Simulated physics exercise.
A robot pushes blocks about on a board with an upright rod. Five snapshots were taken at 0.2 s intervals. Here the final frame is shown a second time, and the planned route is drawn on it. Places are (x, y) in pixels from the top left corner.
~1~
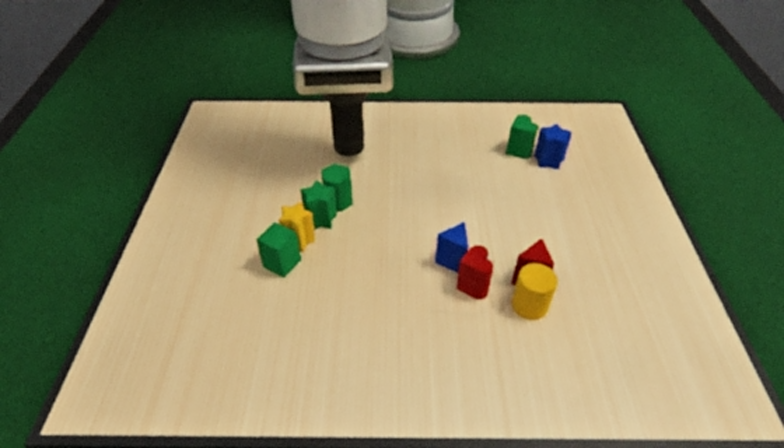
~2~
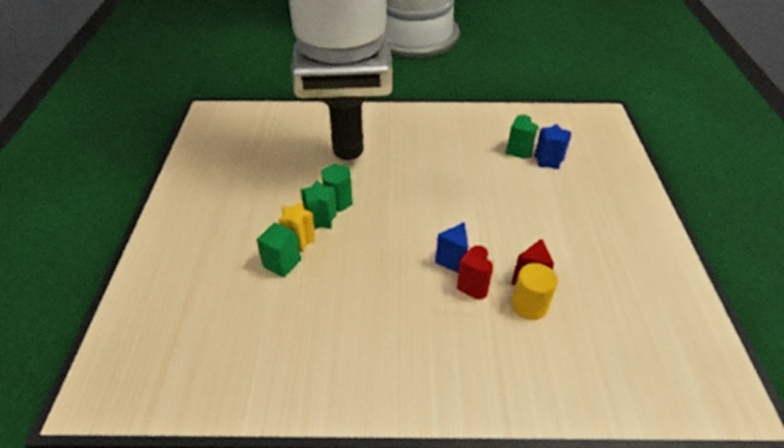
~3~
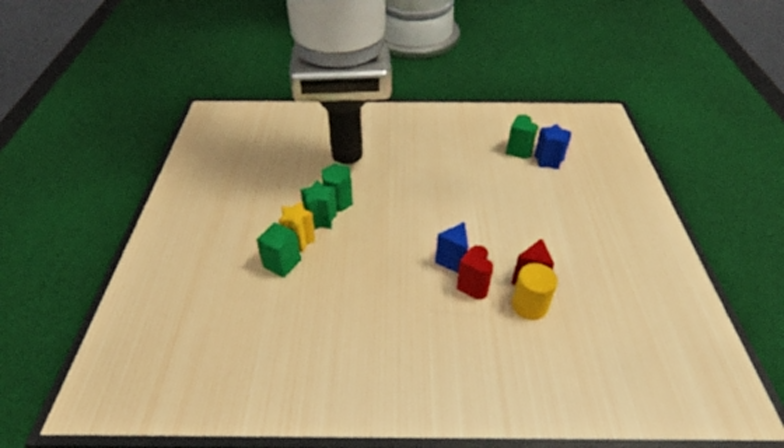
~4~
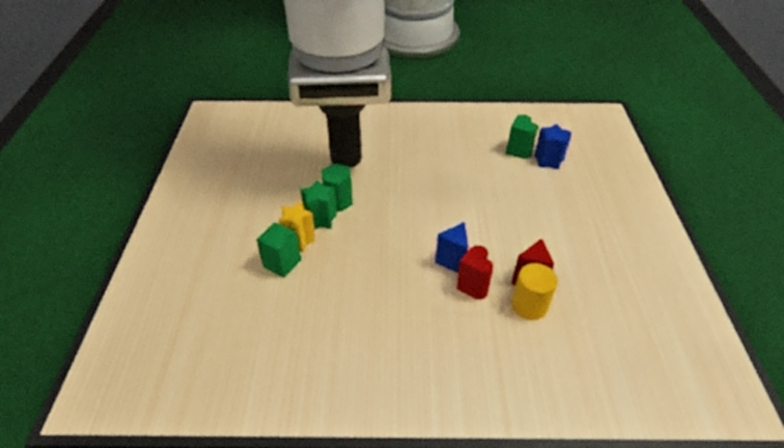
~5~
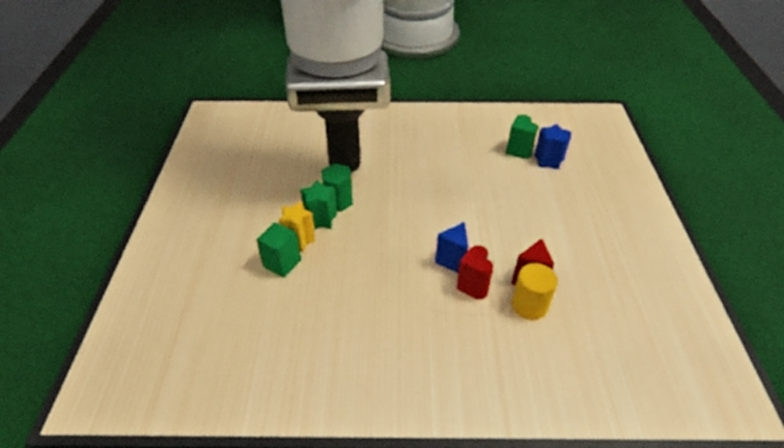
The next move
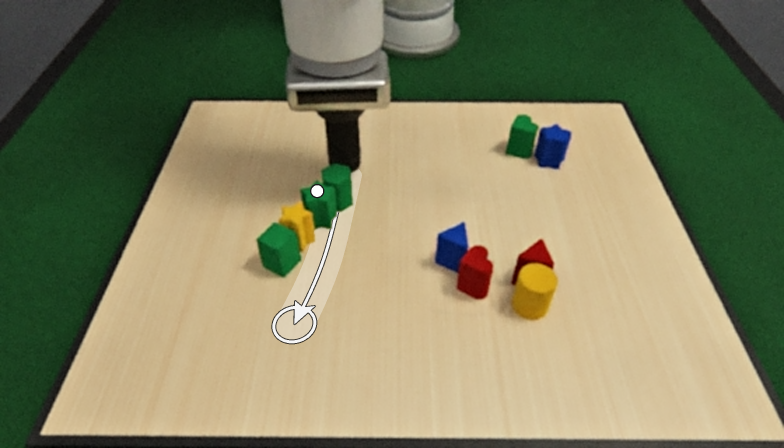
A robot arm holding a dark upright rod reaches over a pale wooden board on a green surface, seen from above and in front by a still camera. Green blocks and a yellow star form a slanting row left of centre, with red, blue and yellow blocks at lower right and a green and blue pair at upper right. The rod slides slightly toward the row's upper end, while every block stays still.
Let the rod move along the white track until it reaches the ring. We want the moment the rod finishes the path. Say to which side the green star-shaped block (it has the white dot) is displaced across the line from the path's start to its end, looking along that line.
Moves right.
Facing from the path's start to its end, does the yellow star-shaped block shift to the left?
No, it doesn't check out.
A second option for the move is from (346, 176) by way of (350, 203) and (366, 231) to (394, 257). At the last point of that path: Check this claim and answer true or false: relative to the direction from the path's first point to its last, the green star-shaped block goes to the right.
True.
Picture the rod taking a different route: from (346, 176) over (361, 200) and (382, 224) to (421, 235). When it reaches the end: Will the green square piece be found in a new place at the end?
Going by the path, no.
The line goes from (346, 176) through (335, 218) and (321, 267) to (294, 324); the dot is on the green star-shaped block.
On the path given first. One third of the way, rod (334, 208); green square piece (268, 241), turned 15° anticlockwise; yellow star-shaped block (279, 220); green star-shaped block (307, 213), turned 60° clockwise; green six-sided block (337, 213), turned 35° anticlockwise.
Two thirds of the way, rod (319, 257); green square piece (245, 255), turned 30° anticlockwise; yellow star-shaped block (266, 225), turned 60° clockwise; green star-shaped block (282, 242); green six-sided block (344, 257), turned 80° anticlockwise.
At the end, rod (292, 314); green square piece (244, 255), turned 35° anticlockwise; yellow star-shaped block (266, 225), turned 60° clockwise; green star-shaped block (278, 246), turned 155° clockwise; green six-sided block (346, 260), turned 95° anticlockwise.
